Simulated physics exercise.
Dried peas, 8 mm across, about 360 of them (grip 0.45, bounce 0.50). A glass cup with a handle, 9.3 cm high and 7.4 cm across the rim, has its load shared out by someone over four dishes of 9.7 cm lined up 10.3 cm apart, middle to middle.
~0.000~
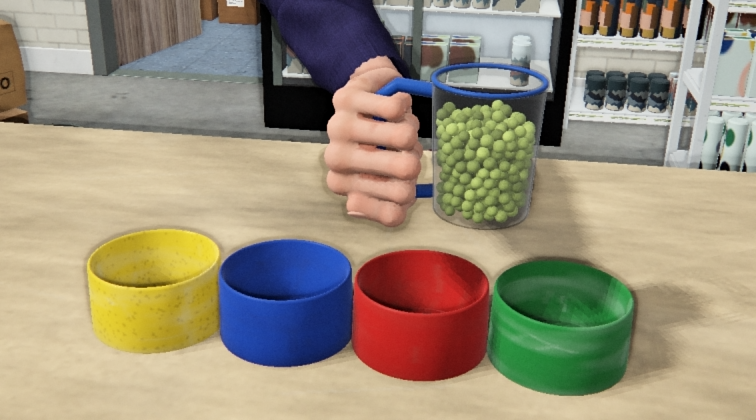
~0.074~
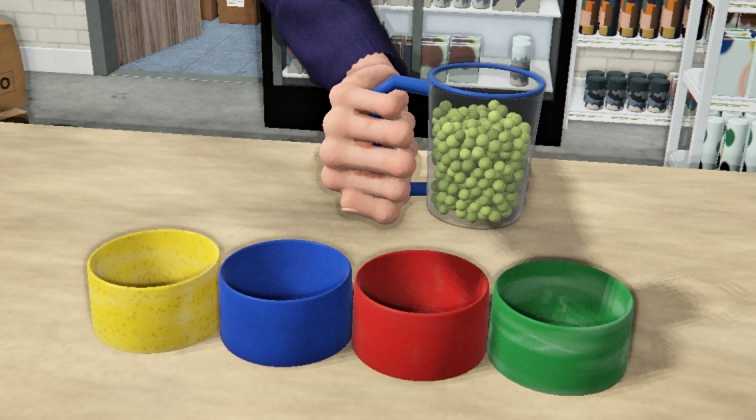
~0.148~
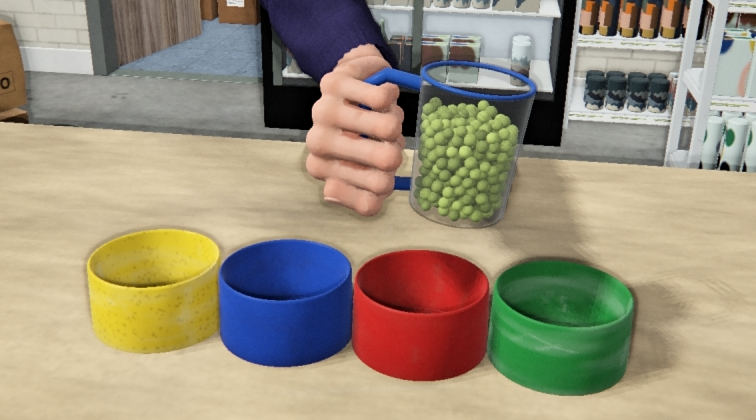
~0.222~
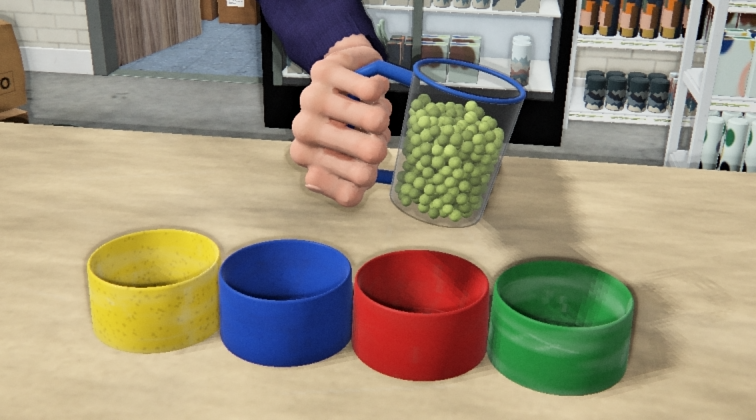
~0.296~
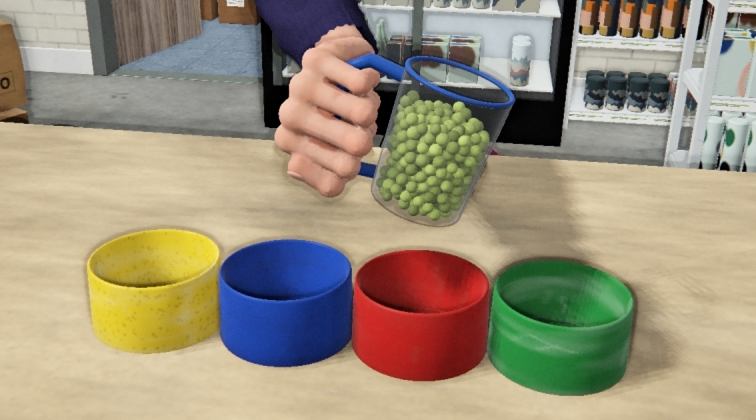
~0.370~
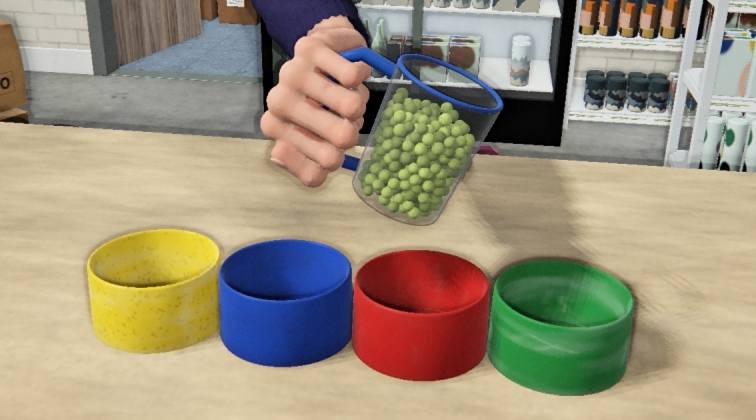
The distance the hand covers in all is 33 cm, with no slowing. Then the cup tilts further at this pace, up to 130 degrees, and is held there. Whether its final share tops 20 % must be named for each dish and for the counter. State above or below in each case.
In each case: Red below, blue above, green below, yellow above, counter below.
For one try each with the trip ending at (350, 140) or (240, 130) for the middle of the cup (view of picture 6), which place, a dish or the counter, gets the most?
First try: Red; second try: Blue.
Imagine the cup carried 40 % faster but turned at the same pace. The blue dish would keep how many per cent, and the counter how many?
Shares - blue 0, counter 0.
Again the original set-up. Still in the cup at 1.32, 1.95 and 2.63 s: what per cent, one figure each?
Going in order, it reads 100, then 5, and finally 0 per cent.
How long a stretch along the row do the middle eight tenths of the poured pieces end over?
Length: Approx. 13 cm.
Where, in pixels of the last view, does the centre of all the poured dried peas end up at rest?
Close to pixel (264, 311).
After 1.32 s, tilt 88 degrees; cup holds 100 %.
After 1.95 s, tilt 130 degrees; cup holds 5 %, blue 65 %, yellow 25 %.
After 2.63 s, tilt 130 degrees; cup holds 0 %, blue 65 %, yellow 30 %.
In the end, at 2.9 s, red 0 %, blue 65 %, green 0 %, yellow 30 %, counter 5 %.
